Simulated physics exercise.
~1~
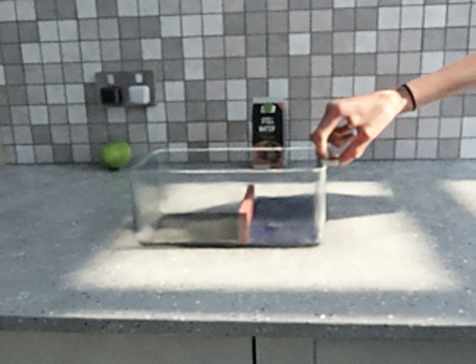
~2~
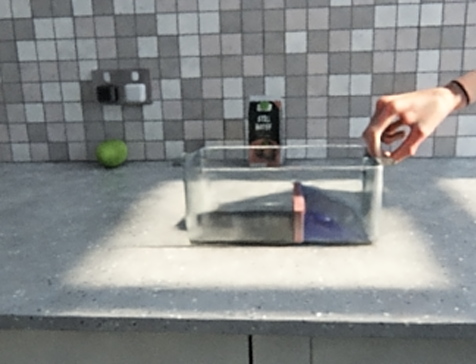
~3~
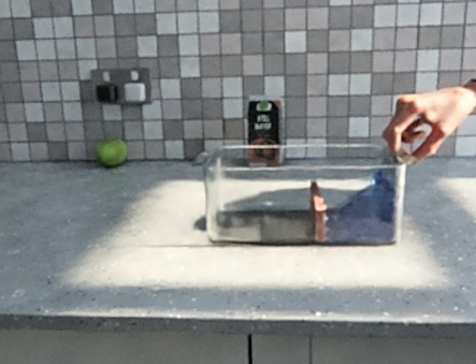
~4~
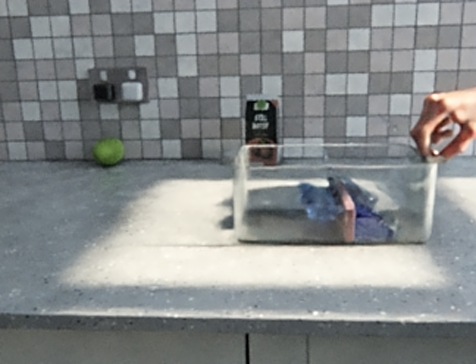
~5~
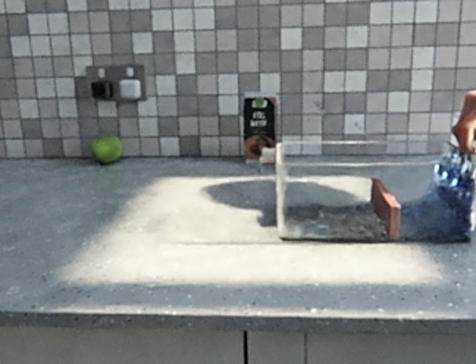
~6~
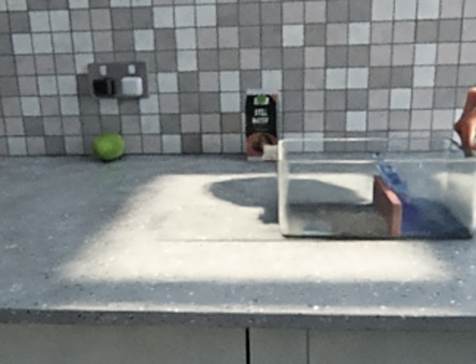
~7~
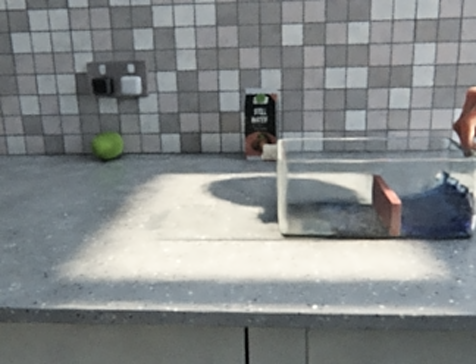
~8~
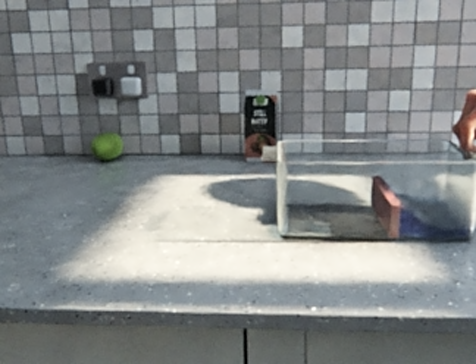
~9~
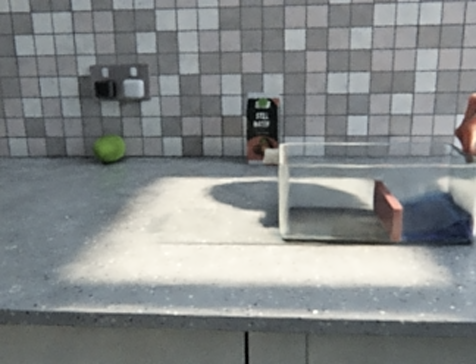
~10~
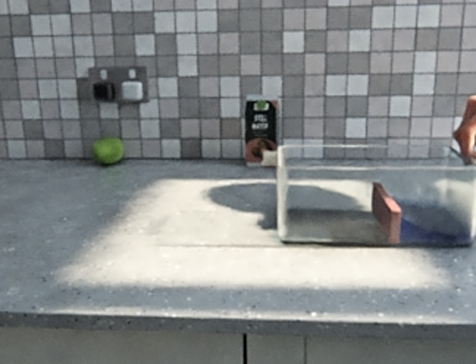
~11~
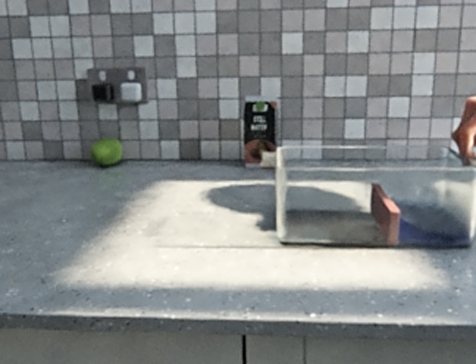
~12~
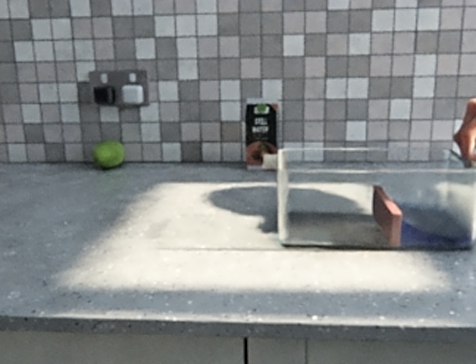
Clear food box of blue water pulled right across a grey worktop by a hand, water sloshing over the divider, then settling.
